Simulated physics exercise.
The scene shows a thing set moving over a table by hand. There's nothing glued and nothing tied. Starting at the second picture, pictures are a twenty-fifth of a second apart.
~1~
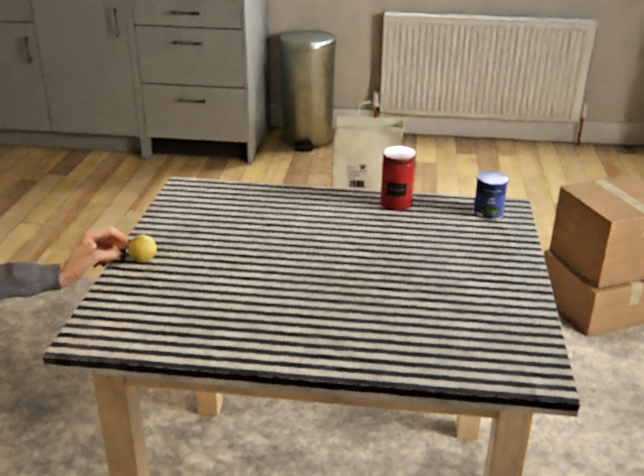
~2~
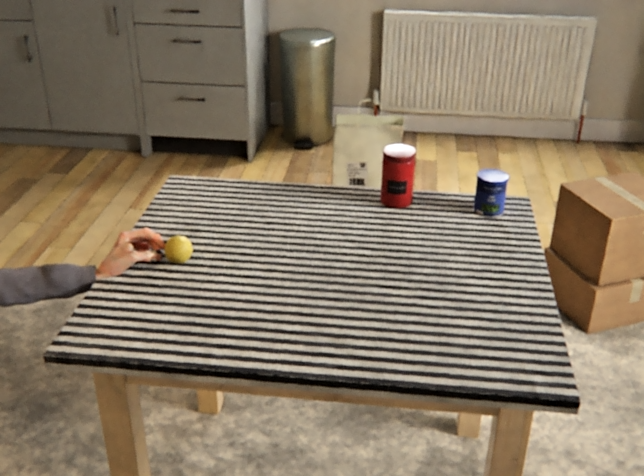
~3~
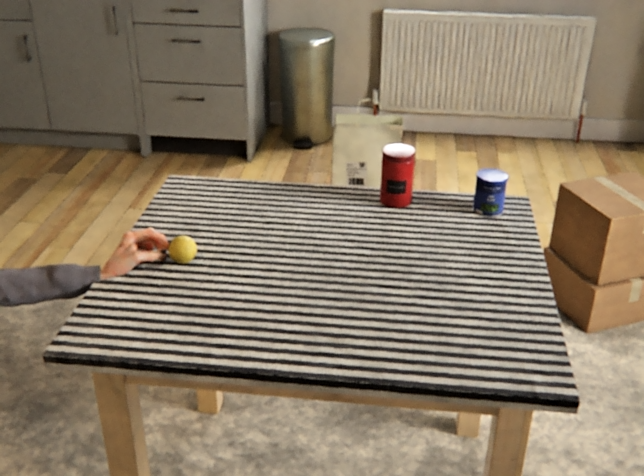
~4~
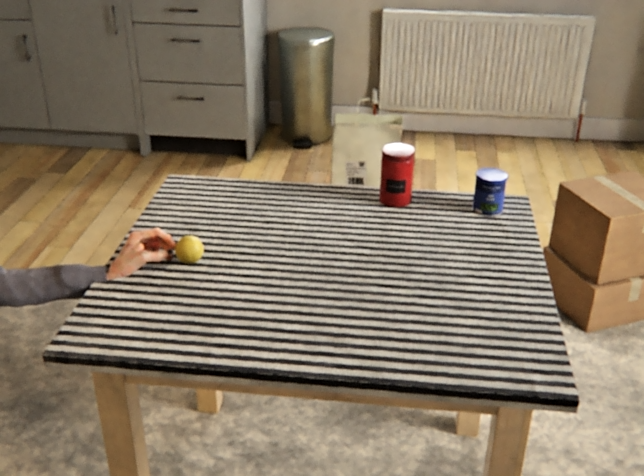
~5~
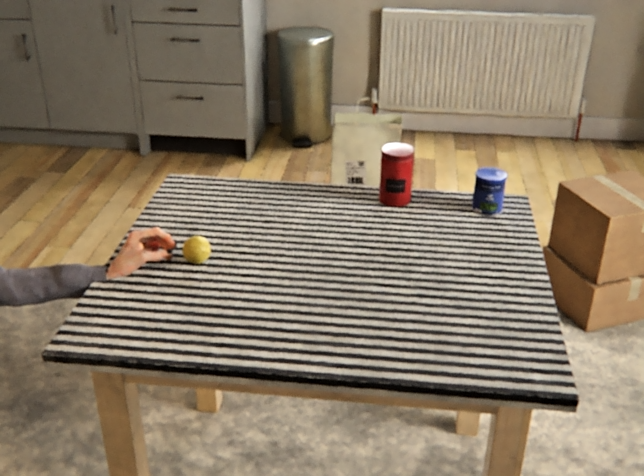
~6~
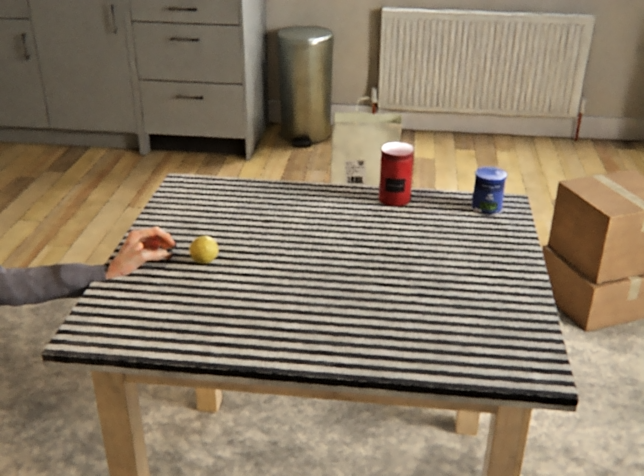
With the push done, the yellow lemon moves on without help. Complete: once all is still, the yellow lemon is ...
On the table.
Then, 0.20 s past the last view, yellow lemon displaced well along near (238, 253).
Then, 0.40 s past the last view, yellow lemon displaced well along near (268, 254).
Then, 0.80 s past the last view, yellow lemon displaced well along near (309, 257).
Finally, moved from the start, yellow lemon. Final places as the last picture's camera would see them, yellow lemon near (329, 259).
